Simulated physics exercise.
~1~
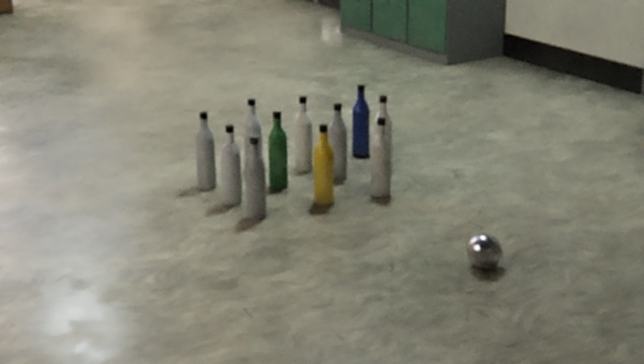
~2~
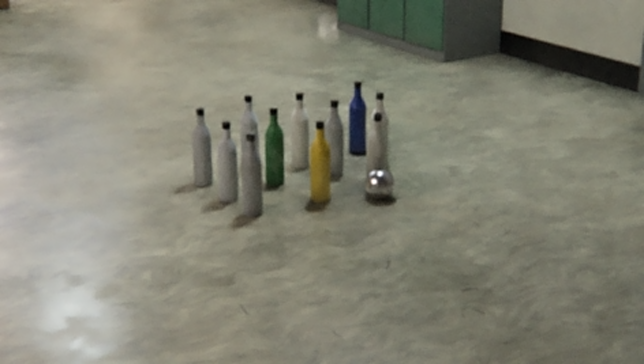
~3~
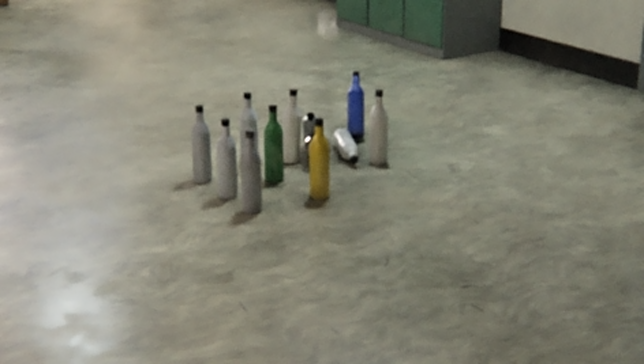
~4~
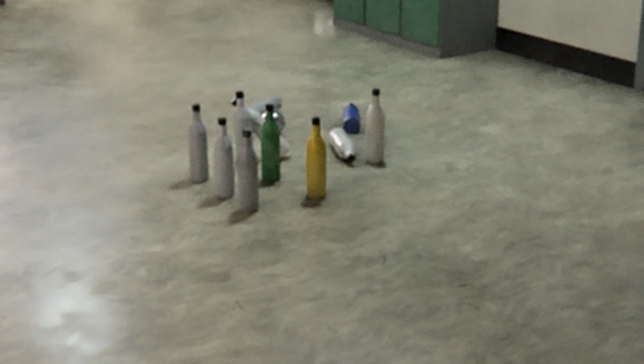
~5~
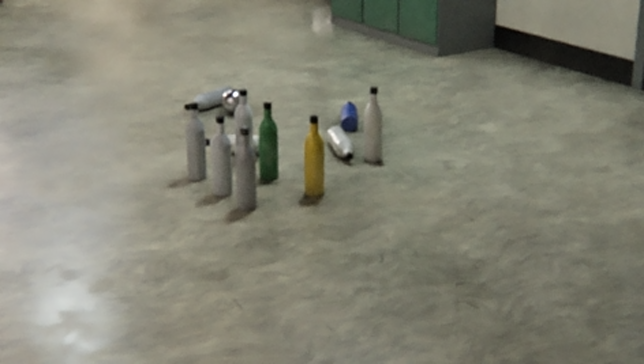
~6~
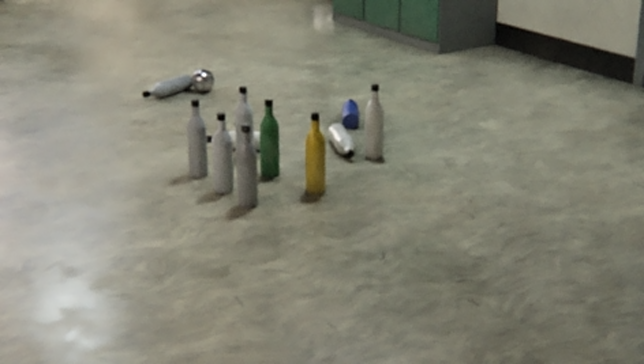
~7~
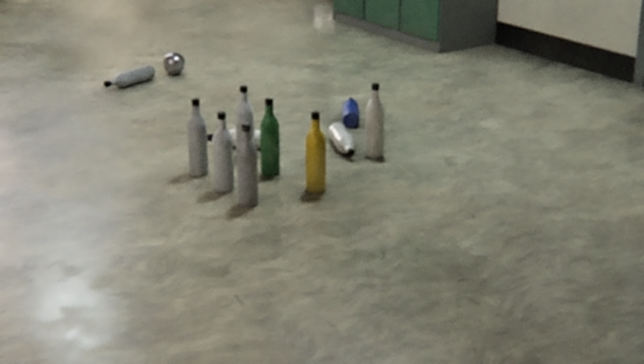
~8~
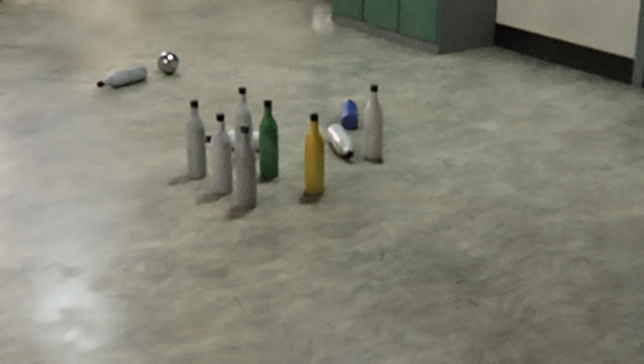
In the video, a shiny metal ball rolls leftward into a group of standing bottles, knocking over the blue bottle and several pale ones and pushing one away to the left. The ball ends beyond the group near that fallen bottle, while the yellow and green bottles remain upright.
